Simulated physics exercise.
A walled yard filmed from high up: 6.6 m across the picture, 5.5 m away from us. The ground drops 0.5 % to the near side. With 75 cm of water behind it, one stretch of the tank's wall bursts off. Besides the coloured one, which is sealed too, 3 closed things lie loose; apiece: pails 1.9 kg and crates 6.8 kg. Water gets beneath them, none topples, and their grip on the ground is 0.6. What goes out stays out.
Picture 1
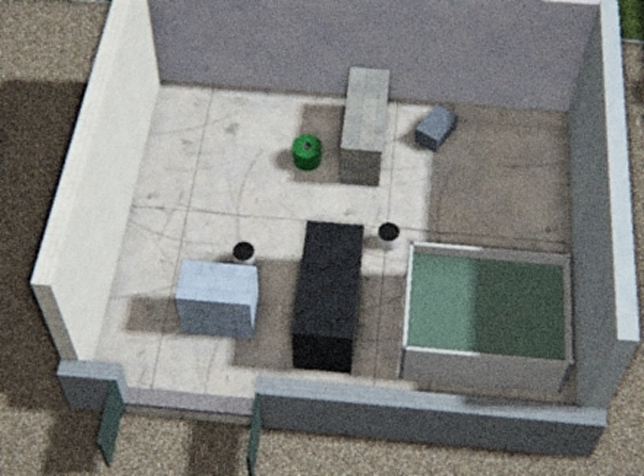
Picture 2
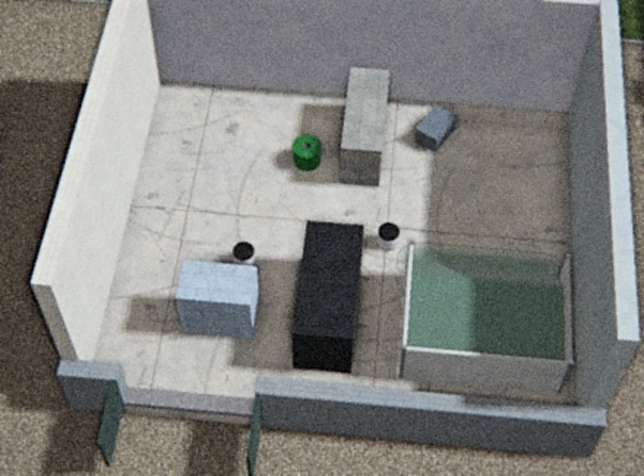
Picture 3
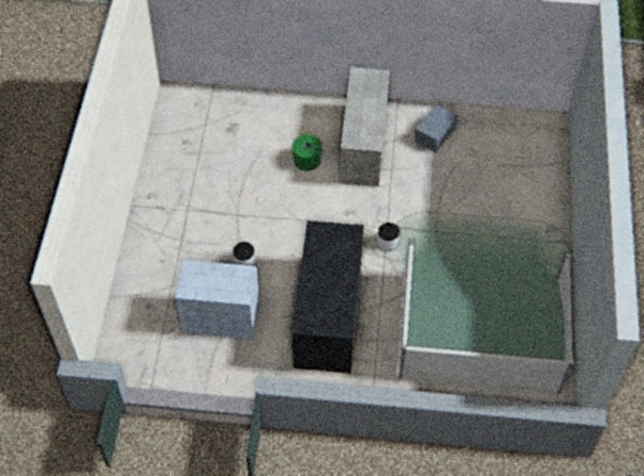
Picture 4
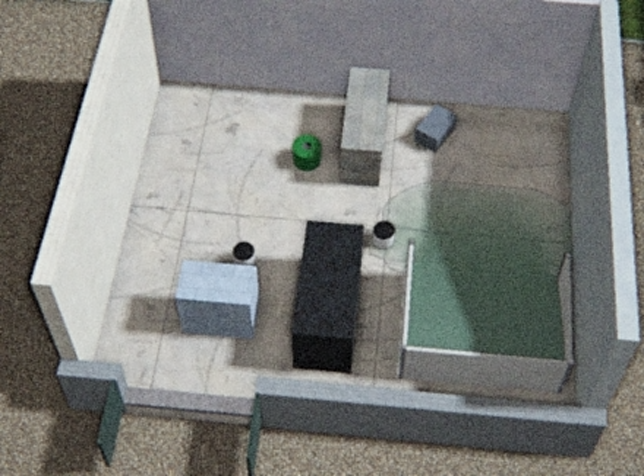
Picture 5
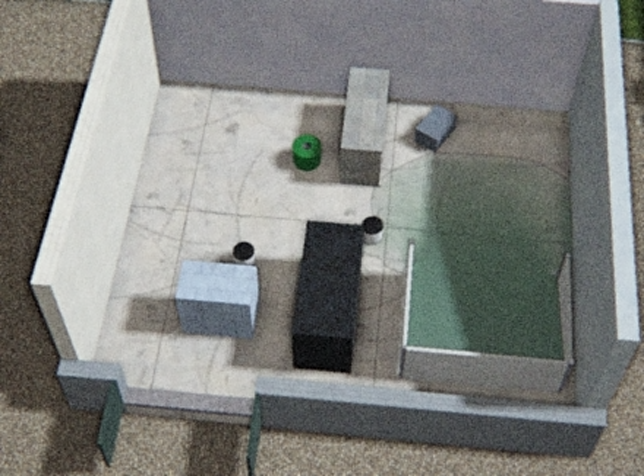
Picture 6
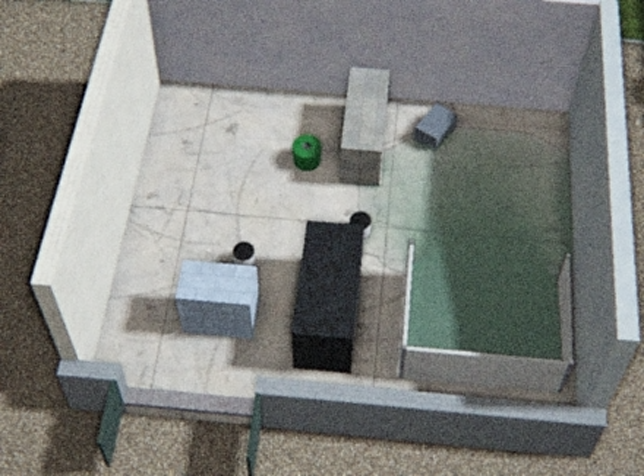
A walled yard's tank loses its back wall, and water spreads out, pushing a pail left.
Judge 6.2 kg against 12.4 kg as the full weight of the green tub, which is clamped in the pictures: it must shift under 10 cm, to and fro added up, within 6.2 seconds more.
I expect that the smaller load will do.
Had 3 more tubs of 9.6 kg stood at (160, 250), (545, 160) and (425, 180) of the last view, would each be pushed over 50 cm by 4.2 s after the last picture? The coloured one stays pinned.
In that order: Short of it, over, past it.
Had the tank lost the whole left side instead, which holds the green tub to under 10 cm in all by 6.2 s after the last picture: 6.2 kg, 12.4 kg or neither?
In that case neither weight holds it.
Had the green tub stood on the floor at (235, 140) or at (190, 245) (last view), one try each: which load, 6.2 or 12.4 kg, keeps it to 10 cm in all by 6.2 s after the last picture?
In that order: It takes the larger; neither holds.
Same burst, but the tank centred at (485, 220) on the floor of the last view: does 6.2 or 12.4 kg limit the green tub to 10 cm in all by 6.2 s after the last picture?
Then the smaller load will do.
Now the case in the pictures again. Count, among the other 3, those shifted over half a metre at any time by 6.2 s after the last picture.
3 of them.
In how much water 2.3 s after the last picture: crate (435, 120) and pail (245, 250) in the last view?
Roughly 26 and 1 cm.
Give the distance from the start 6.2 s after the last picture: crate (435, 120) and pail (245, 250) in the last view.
In turn: 60 cm, washed out.
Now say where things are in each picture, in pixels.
The first frame shows the green tub at (307, 146) rests on the ground; 3.4 m2 under water; 0 of 4 have shifted.
The second frame shows the green tub at (307, 146), on the bottom; water covers 4.6 m2; 0 of 4 have shifted.
The third frame shows the green tub at (307, 146) rests on the ground; water covers 6.1 m2; 0 of 4 have shifted.
The fourth frame shows the green tub at (307, 146) rests on the ground; water covers 7.7 m2; 1 of 4 have shifted.
The fifth frame shows the green tub at (307, 146) rests on the ground; 9.5 m2 under water; 1 of 4 have shifted.
The sixth frame shows the green tub at (307, 146) rests on the ground; 11.1 m2 under water; 1 of 4 have shifted.
Then, 0.6 s after the last picture the green tub would be 0 cm from its start with 6.2 kg and 0 cm from its start with 12.4 kg; 1 cm of water round it then.
Then, 2.3 s after the last picture the green tub would be 0 cm from its start with 6.2 kg and 0 cm from its start with 12.4 kg; 1 cm of water round it then.
Then, 4.2 s after the last picture the green tub would be 0 cm from its start with 6.2 kg and 0 cm from its start with 12.4 kg; 1 cm of water round it then.
Then, 6.2 s after the last picture the green tub would be 0 cm from its start with 6.2 kg and 0 cm from its start with 12.4 kg; 2 cm of water round it then.
